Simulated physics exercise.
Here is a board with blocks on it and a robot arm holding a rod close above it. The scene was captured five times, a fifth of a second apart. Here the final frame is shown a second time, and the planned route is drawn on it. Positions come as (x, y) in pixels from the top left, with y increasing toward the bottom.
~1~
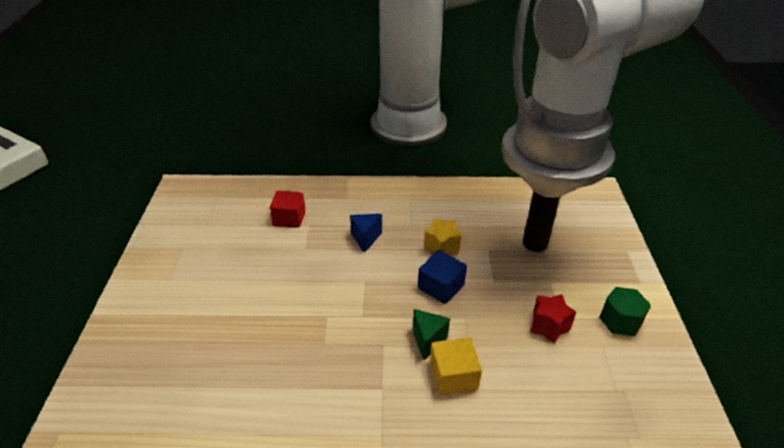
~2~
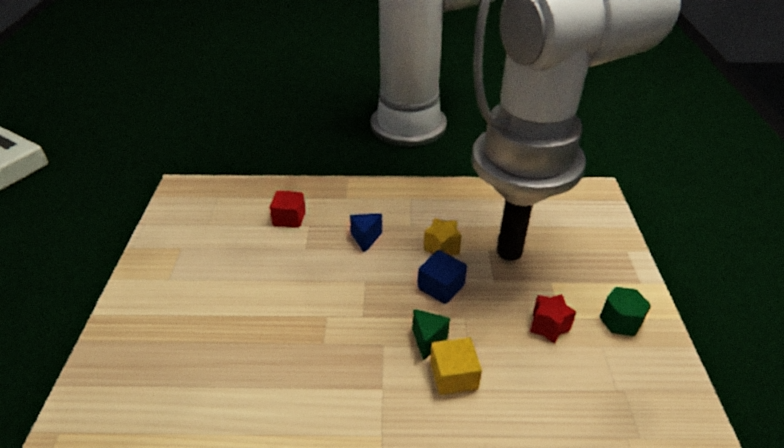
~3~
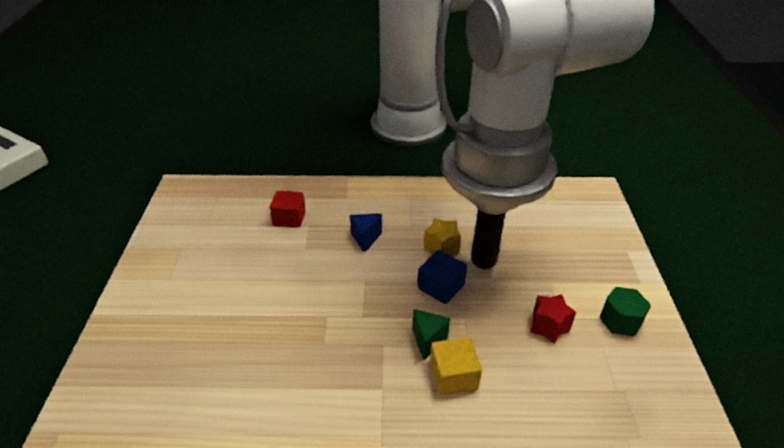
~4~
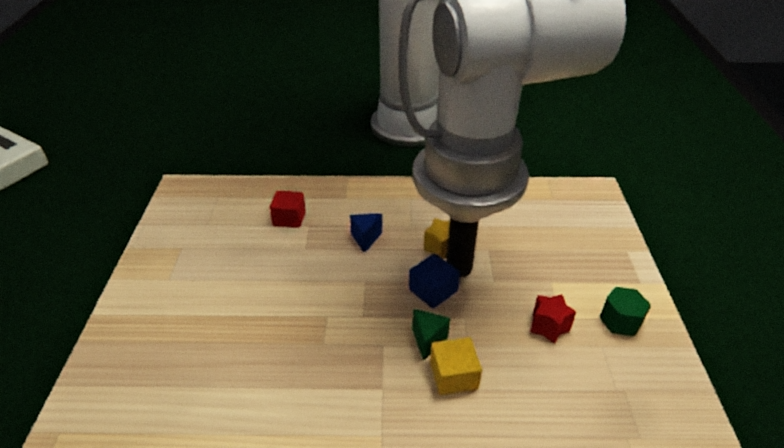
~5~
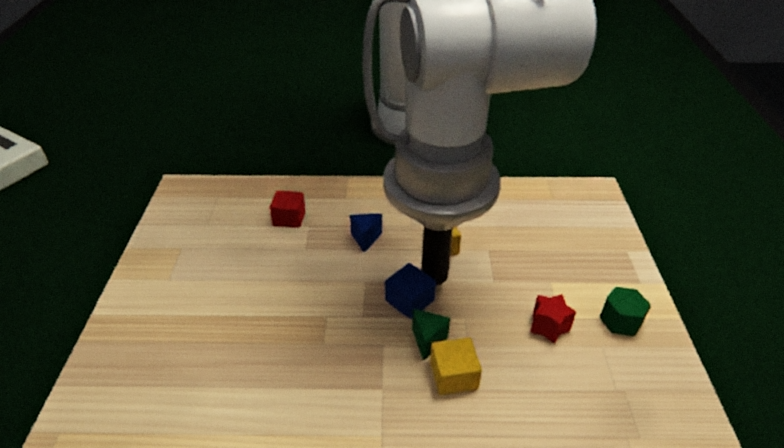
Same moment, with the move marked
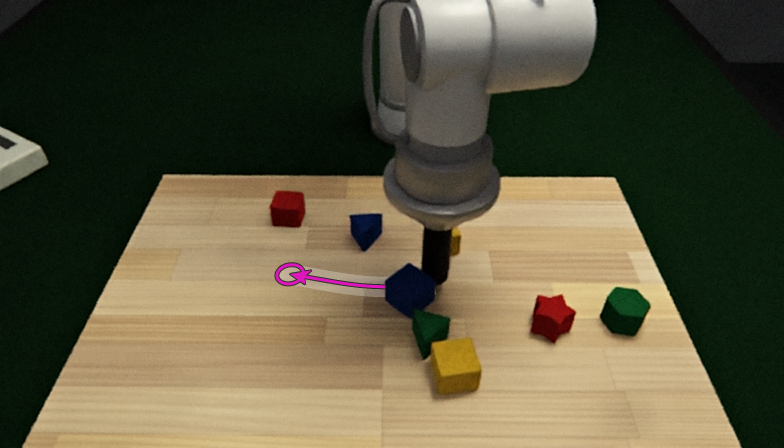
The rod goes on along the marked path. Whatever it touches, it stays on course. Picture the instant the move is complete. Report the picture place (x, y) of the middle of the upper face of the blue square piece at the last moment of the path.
At the end it should sit near (383, 293).
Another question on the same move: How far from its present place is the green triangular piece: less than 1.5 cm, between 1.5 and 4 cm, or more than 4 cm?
Less than 1.5 cm.
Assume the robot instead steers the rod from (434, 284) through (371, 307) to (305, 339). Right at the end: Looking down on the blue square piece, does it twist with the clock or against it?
That block twists counter-clockwise.
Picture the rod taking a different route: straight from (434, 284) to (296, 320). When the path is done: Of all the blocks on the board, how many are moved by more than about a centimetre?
1.
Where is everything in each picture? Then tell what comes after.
Rod tip at (535, 244); block tops, blue square piece at (443, 266); green triangular piece at (430, 322); yellow star at (444, 229), in the first frame.
Rod at (509, 252); blocks unchanged, in the second frame.
Rod at (484, 261); blocks unchanged, in the third frame.
Rod at (459, 269); blue square piece at (435, 270), in the fourth frame.
Rod at (434, 277); blue square piece at (410, 280); green triangular piece at (430, 322); yellow star hidden, in the fifth frame.
Path on the board, from (434, 284) via (385, 287) and (336, 282), ending at (290, 274).
The first path, step by step. One third of the way, rod at (384, 279); blue square piece at (384, 293), turned 35° anticlockwise.
Two thirds of the way, rod at (334, 274); blue square piece at (383, 293), turned 40° anticlockwise.
At the end, rod at (289, 266); blue square piece at (383, 293), turned 40° anticlockwise; green triangular piece in place; yellow star in place.
